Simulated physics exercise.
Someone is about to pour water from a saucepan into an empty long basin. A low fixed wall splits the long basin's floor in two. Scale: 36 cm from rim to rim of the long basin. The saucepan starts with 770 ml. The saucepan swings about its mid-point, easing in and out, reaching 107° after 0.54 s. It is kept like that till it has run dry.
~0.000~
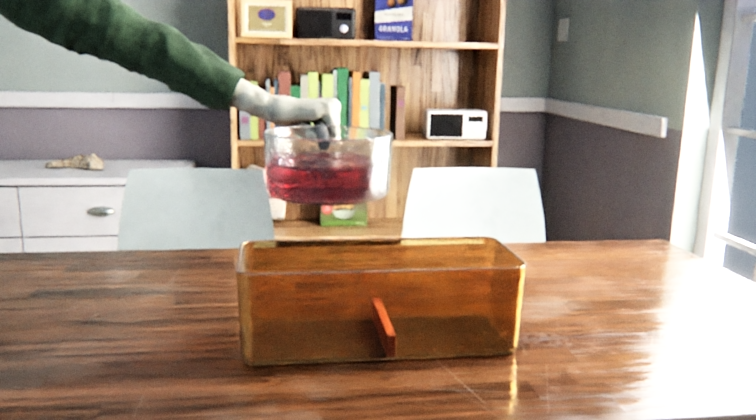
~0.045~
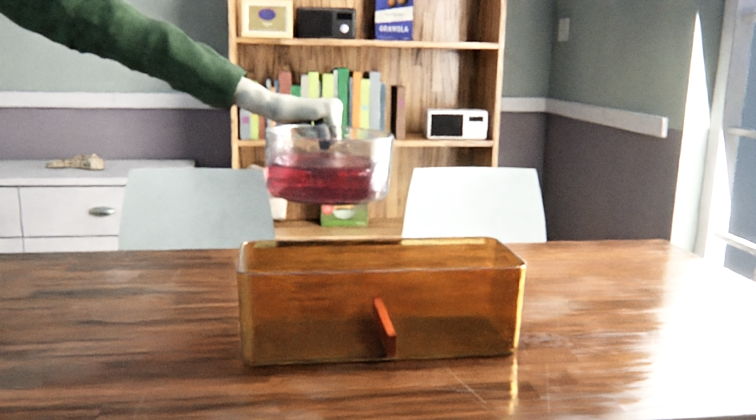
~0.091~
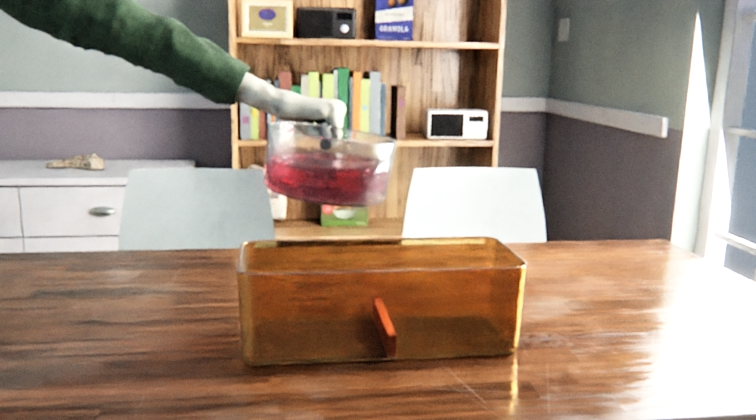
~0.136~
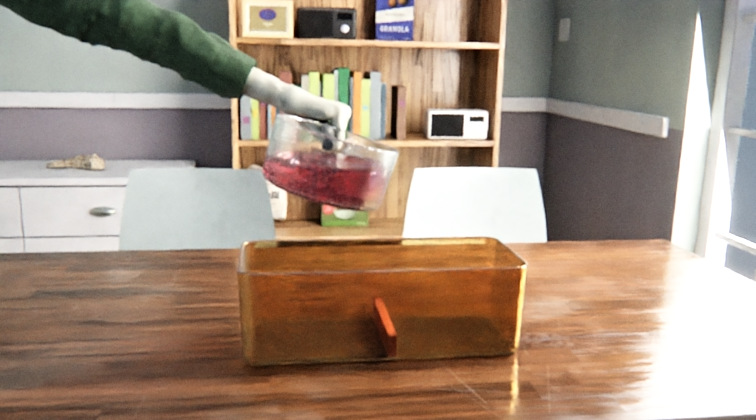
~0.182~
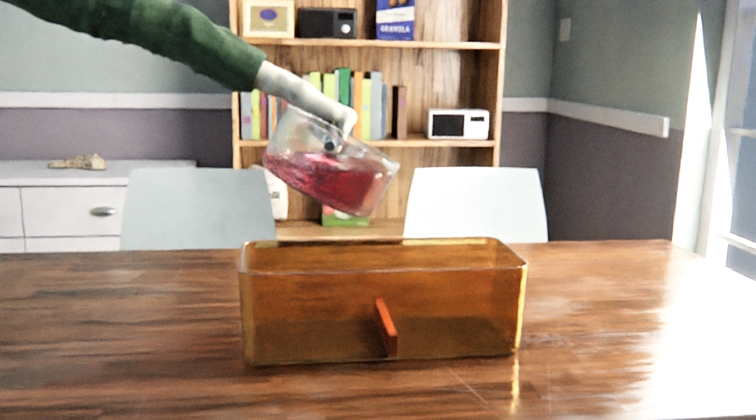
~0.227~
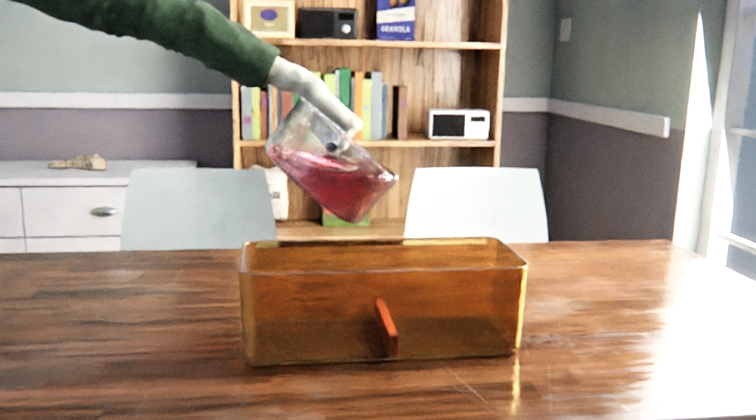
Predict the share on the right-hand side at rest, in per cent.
The far part has some 68 per cent.
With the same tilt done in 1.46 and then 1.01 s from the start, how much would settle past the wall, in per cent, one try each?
First 80, then 80 per cent.
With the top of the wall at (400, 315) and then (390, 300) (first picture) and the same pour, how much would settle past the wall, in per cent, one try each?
In turn about 50 and 65 per cent.
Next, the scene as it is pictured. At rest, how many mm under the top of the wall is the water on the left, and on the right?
Left about 22 mm, right about 8 mm.
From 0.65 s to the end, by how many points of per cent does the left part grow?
Near 12 in a hundred.
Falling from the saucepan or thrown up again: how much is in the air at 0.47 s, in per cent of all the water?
Near 36 in a hundred.
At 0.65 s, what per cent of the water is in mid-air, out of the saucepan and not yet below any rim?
Near 6 in a hundred.
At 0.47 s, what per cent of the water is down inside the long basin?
Near 42 in a hundred.
Then, 0.47 s in, the tilt is 103° and 22 per cent is still to pour, 0 is left of the wall and 43 right of it.
Then, 0.65 s in, the tilt is 107° and 6 per cent is still to pour, 18 is left of the wall and 71 right of it.
Then, 0.84 s in, the tilt is 107° and 0 per cent is still to pour, 24 is left of the wall and 72 right of it.
Then, 1.04 s in, the tilt is 107° and 0 per cent is still to pour, 28 is left of the wall and 70 right of it.
Finally, 30 per cent lies left of the wall, 68 right of it and 2 outside.
